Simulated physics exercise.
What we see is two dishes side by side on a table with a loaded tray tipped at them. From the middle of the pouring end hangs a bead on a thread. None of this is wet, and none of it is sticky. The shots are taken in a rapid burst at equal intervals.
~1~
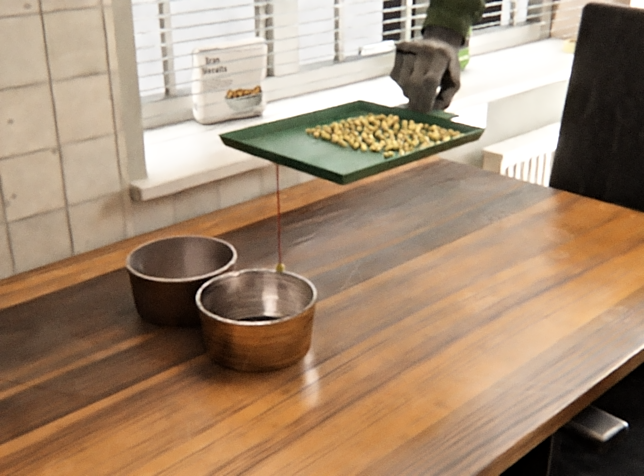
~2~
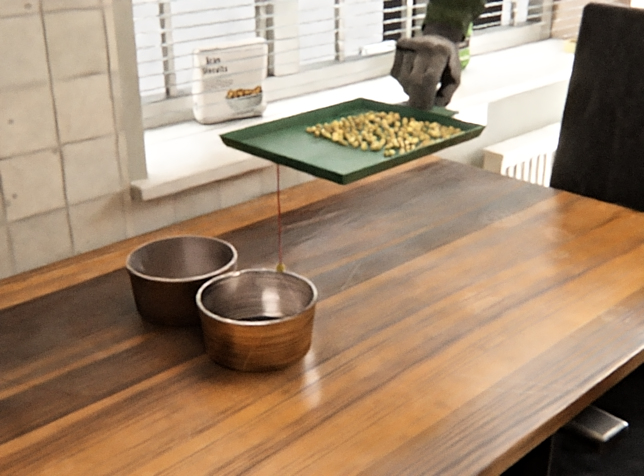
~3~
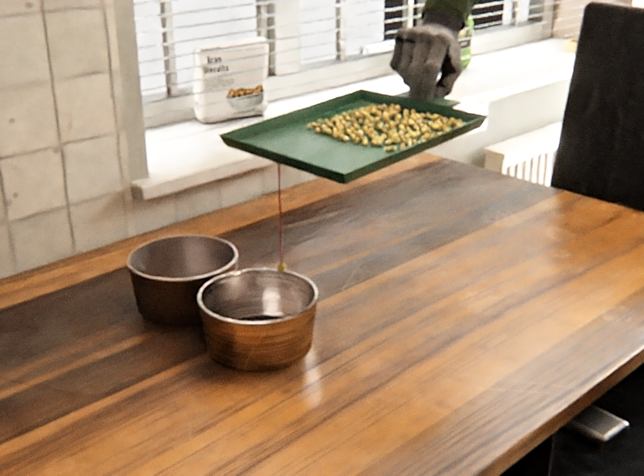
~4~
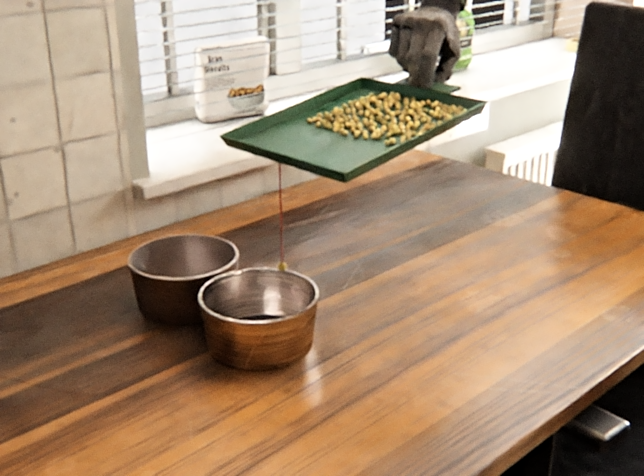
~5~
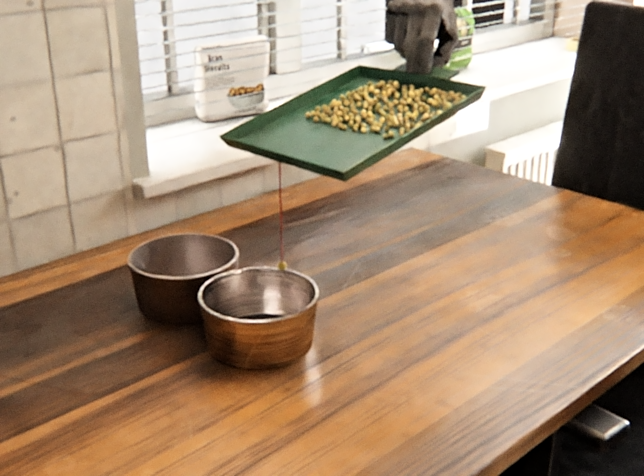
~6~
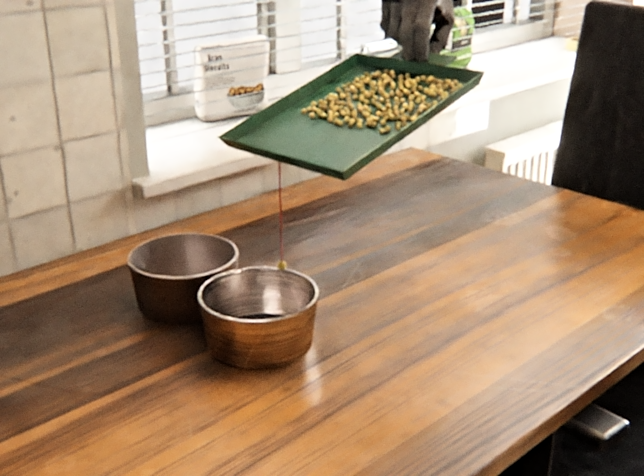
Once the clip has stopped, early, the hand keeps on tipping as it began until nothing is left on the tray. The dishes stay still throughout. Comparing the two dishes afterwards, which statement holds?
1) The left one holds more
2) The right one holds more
The right one holds more (2).
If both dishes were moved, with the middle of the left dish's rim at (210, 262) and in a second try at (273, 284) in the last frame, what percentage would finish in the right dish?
40 %, then 0 %.
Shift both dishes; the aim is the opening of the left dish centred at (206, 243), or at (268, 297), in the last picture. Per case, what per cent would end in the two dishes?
You'd see around 70 per cent and then around 60 per cent.
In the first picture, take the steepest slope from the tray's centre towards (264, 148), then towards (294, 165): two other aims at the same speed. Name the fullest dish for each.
So: The left-standing dish on the first go, the right-standing dish on the second.
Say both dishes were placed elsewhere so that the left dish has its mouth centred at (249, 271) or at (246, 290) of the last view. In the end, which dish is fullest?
Place 1 - the dish at left; place 2 - the dish at left.
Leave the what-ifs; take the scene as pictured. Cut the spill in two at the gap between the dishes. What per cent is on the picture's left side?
60 %, roughly.
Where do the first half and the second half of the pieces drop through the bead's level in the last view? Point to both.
First part (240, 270), rest (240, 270).
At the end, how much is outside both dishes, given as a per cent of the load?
10 per cent.
Soon, tray tipped steeply; about half on the tray; about a quarter in the right dish; a small part in the left dish; a stray few outside both; a small part in the air.
A while on, tray tipped right over; a stray few on the tray; about half in the right dish; about a quarter in the left dish; a small part outside both; about a quarter in the air.
Towards the end, tray tipped past a quarter turn; about two thirds in the right dish; about a quarter in the left dish; a small part outside both.
Finally, tray tipped past a quarter turn; about two thirds in the right dish; about a quarter in the left dish; a small part outside both.
